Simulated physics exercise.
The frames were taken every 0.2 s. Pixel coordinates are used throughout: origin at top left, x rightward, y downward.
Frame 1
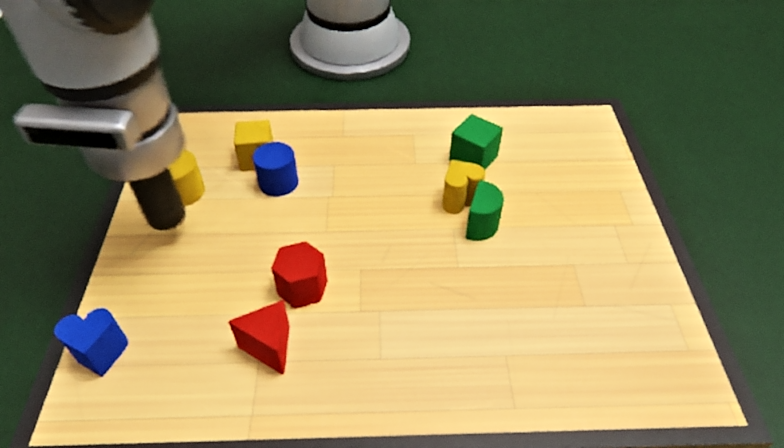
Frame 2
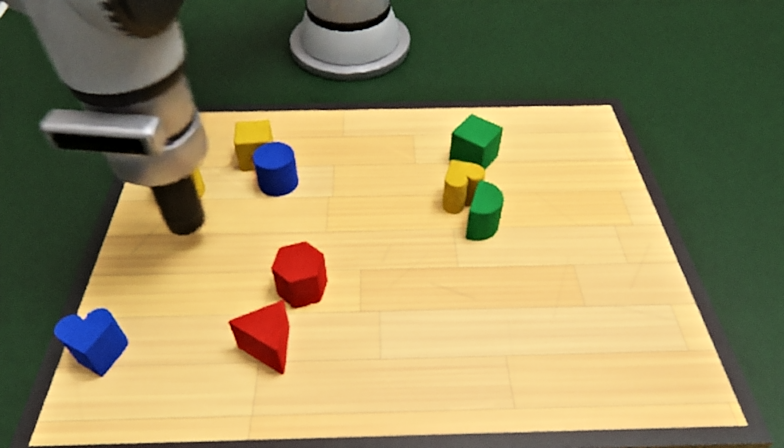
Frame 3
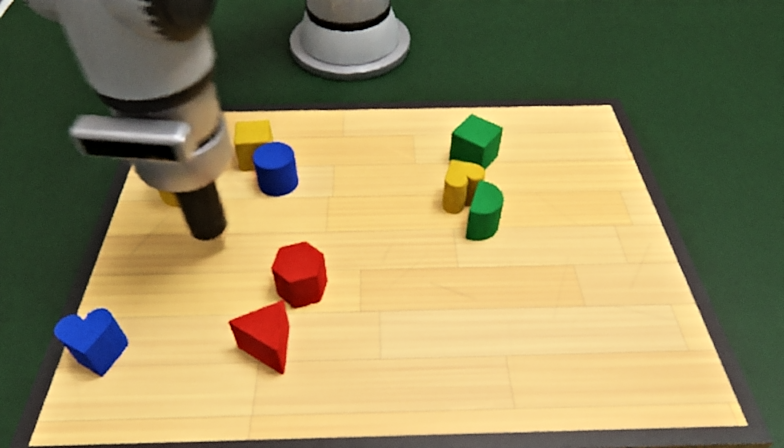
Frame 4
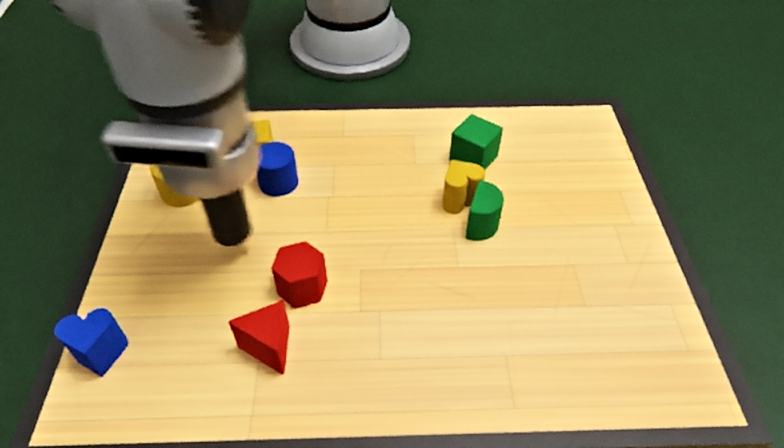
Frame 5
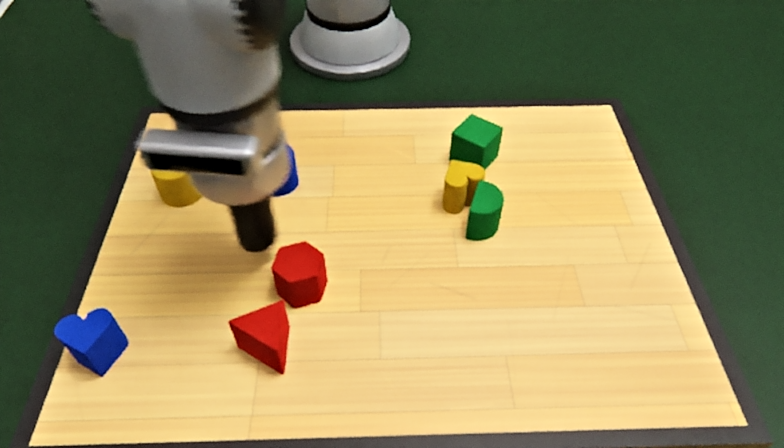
On a light wooden board with a dark border, a robot arm with a dark rod tip moves steadily rightward from the left side, nearing a red hexagonal block, while the red, blue, yellow and green blocks remain still.
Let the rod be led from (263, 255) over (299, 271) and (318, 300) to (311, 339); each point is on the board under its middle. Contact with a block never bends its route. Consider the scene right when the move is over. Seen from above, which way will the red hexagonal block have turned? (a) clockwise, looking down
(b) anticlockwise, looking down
b.
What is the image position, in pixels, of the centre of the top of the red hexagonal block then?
For the centre of its top, I'd go with (349, 333).
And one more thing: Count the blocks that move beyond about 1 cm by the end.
Shifted over 1 cm: One.
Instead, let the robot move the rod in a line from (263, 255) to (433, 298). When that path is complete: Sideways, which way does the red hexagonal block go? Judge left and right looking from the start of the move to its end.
With start-to-end as forward, it shifts right.
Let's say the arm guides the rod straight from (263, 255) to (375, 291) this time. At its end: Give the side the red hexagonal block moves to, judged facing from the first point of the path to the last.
Seen from start to end, it moves right.
The first path, step by step. One third of the way, rod at (296, 255); red hexagonal block at (318, 275), turned 15° clockwise.
Two thirds of the way, rod at (315, 284); red hexagonal block at (340, 307), turned 15° clockwise.
At the end, rod at (308, 324); red three-sided block unmoved; red hexagonal block at (349, 333), turned 35° anticlockwise.
